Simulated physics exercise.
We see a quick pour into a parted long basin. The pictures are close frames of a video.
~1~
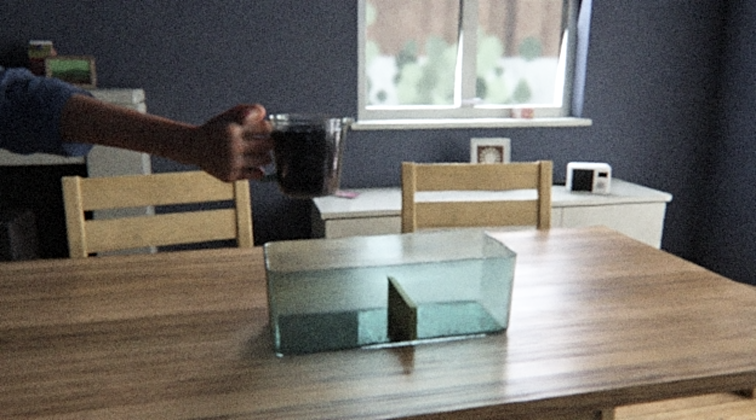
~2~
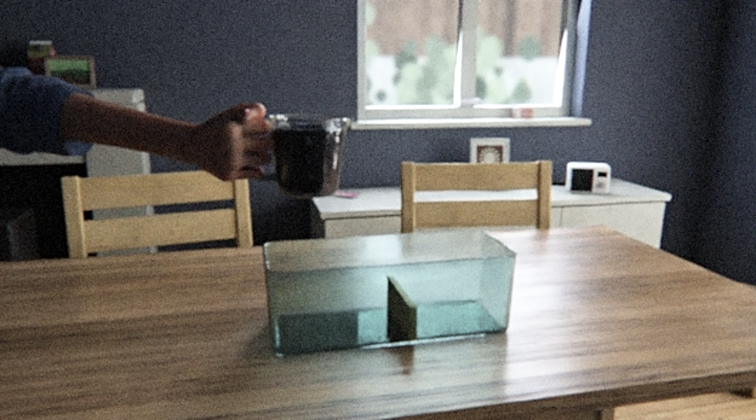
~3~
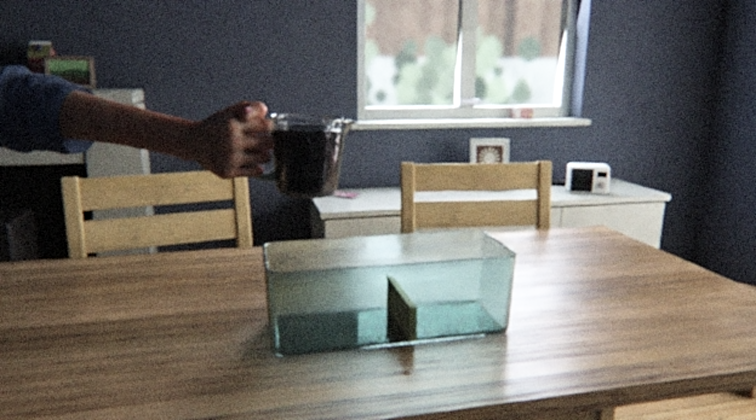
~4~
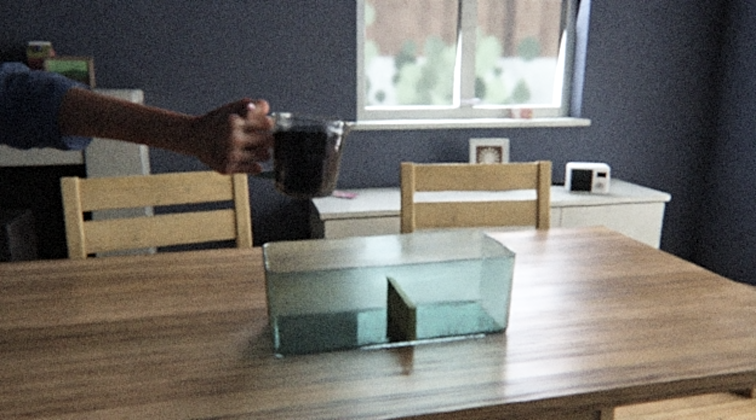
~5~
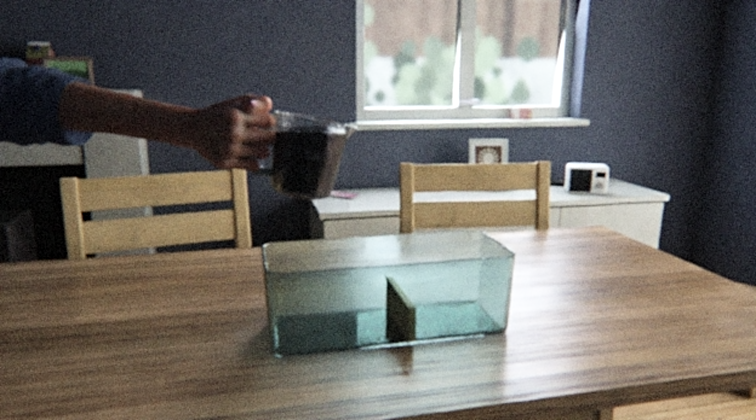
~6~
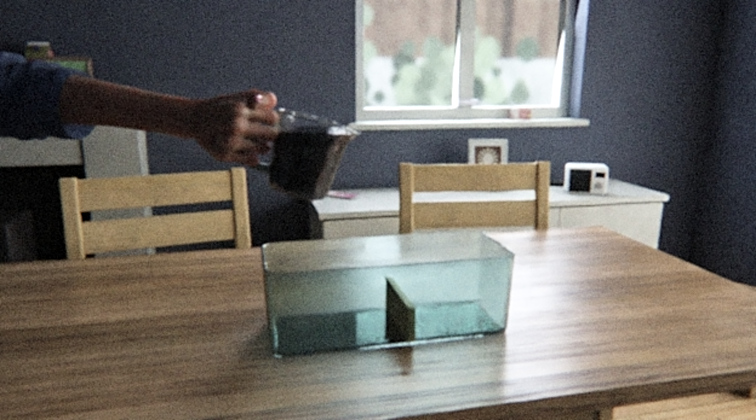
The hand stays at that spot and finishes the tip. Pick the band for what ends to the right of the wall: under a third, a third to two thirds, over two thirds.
In the end from a third to two thirds is right of the wall.
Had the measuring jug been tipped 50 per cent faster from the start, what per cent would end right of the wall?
Some 30 per cent.
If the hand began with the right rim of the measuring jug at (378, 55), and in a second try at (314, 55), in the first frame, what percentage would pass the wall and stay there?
The first gives 90 %, the second 5 %.
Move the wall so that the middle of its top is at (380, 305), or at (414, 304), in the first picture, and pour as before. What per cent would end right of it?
First some 90, then 15 per cent.
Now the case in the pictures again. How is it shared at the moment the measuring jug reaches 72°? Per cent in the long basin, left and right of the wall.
Left: 0 %. Right: 5 %.
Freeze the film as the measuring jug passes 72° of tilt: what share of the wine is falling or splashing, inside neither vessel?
It comes to 20 per cent or so.
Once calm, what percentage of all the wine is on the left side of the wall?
Some 55 per cent.
A moment on, the measuring jug is tipped part way and 70 per cent is still to pour, 2 is left of the wall and 6 right of it.
Next, the measuring jug is tipped right over and 18 per cent is still to pour, 25 is left of the wall and 37 right of it.
Then the measuring jug is tipped right over and 1 per cent is still to pour, 54 is left of the wall and 41 right of it.
Later the measuring jug is tipped right over and 0 per cent is still to pour, 57 is left of the wall and 42 right of it.
Finally, 57 per cent lies left of the wall, 42 right of it and 1 outside.
